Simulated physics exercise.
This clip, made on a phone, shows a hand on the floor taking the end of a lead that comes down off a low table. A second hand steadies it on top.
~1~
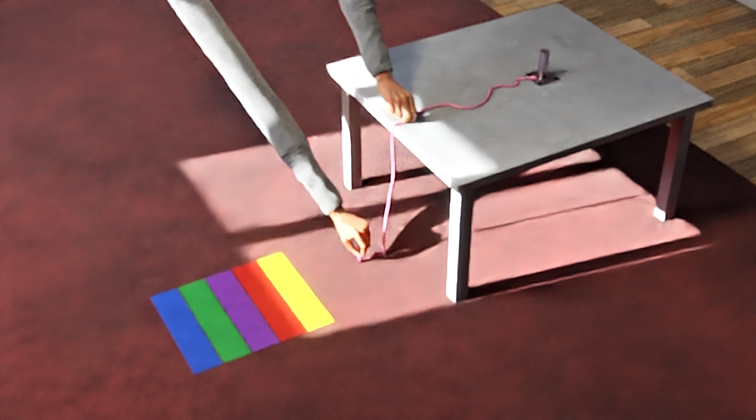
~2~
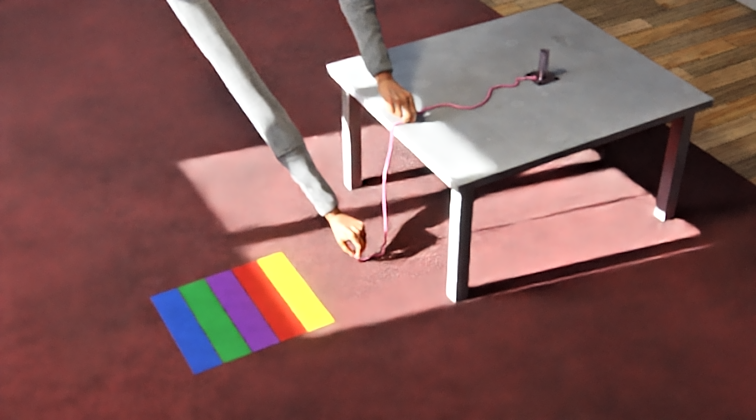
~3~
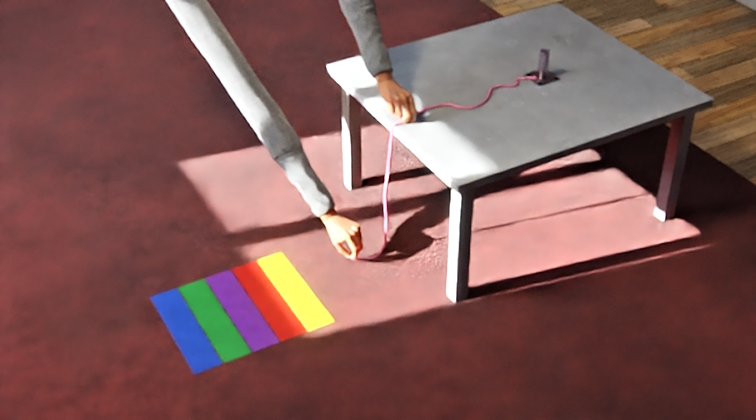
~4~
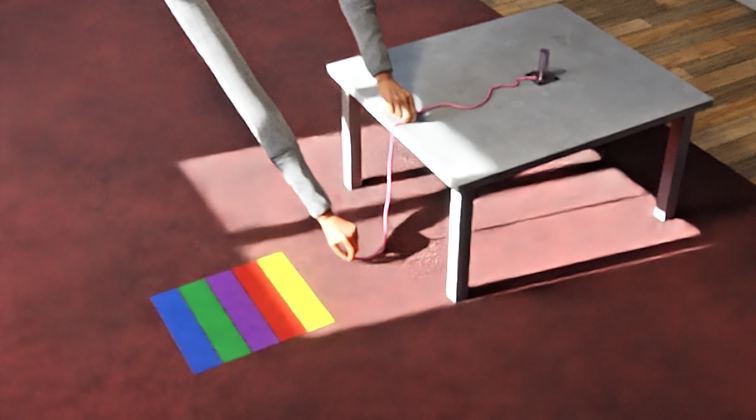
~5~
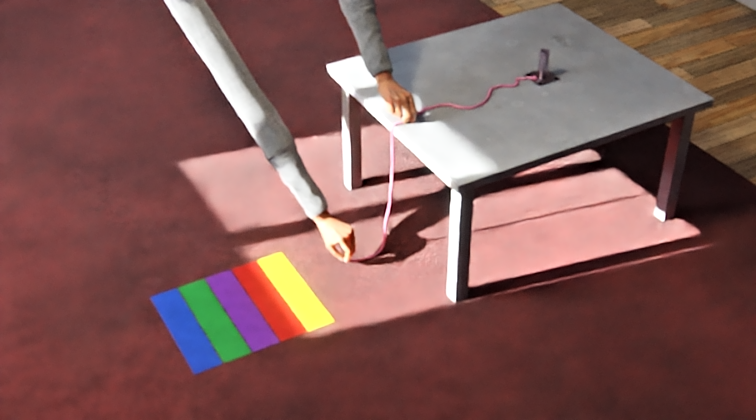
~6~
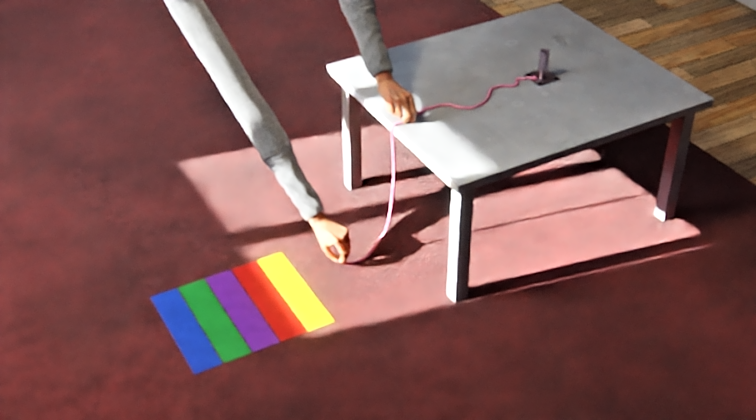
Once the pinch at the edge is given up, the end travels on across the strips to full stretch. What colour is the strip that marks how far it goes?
That strip is purple.
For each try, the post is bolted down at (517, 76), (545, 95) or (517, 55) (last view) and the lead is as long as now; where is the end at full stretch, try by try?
(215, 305), (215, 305) and (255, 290), in that order.
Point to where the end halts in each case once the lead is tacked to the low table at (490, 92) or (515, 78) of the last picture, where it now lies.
Respectively, (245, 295) and (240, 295).
Soon after, end near (287, 279); over yellow.
Then, end near (255, 291); over red.
At full stretch, end near (236, 297); over purple. The end stops over the purple strip.
